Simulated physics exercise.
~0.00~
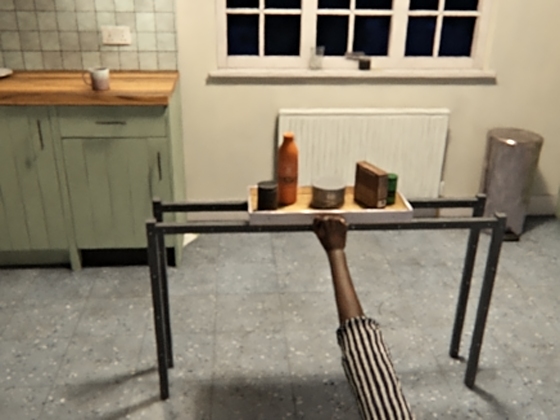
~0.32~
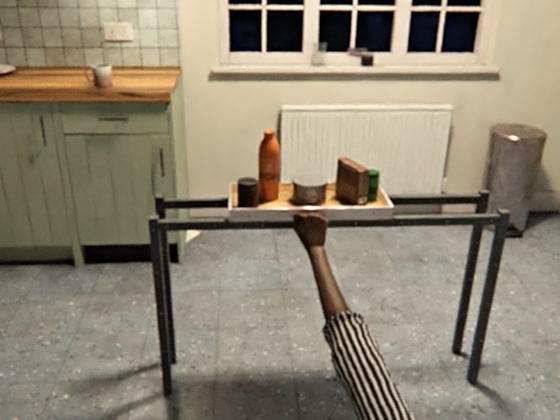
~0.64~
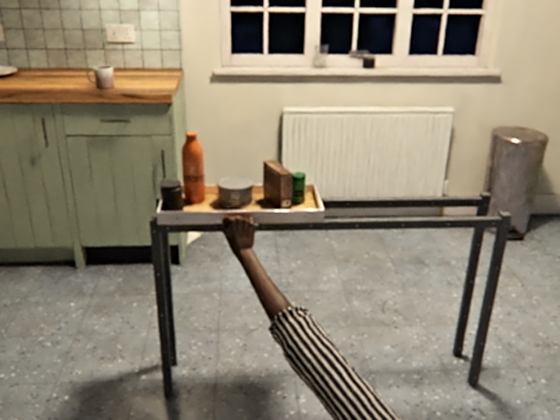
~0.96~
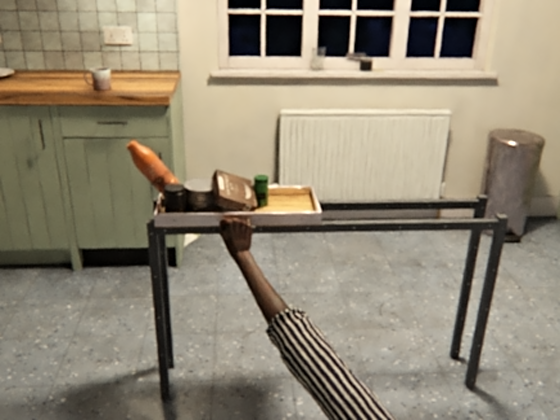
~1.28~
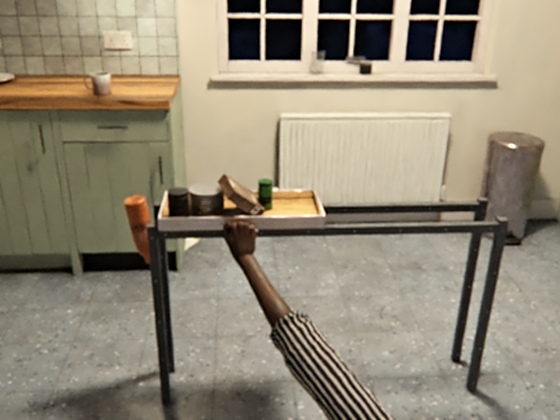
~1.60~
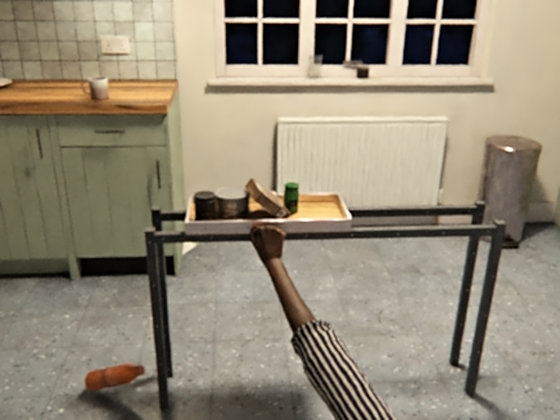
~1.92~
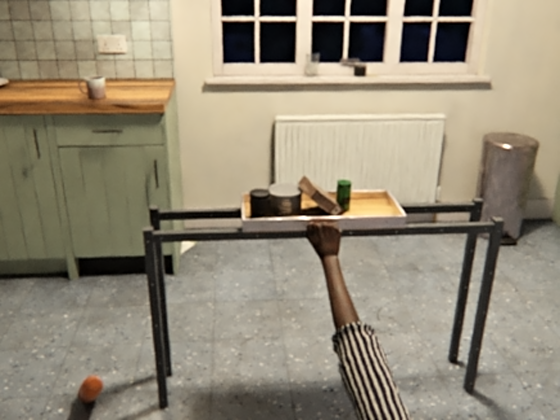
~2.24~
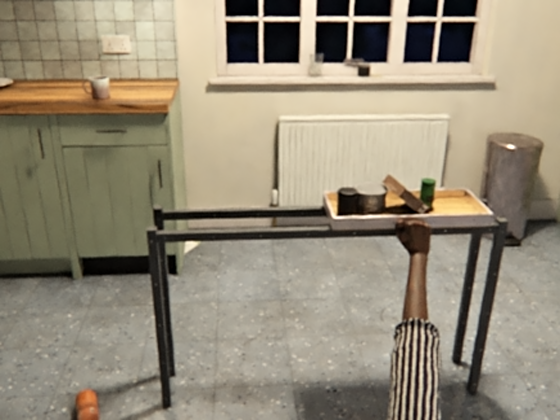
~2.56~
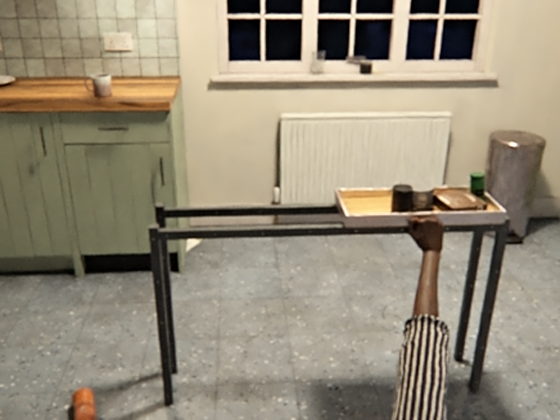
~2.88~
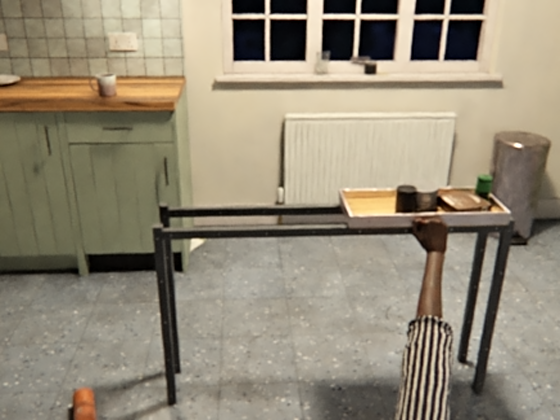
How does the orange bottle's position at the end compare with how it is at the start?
At the start the orange bottle stands upright on the tray, but by the end it is lying on its side on the floor.
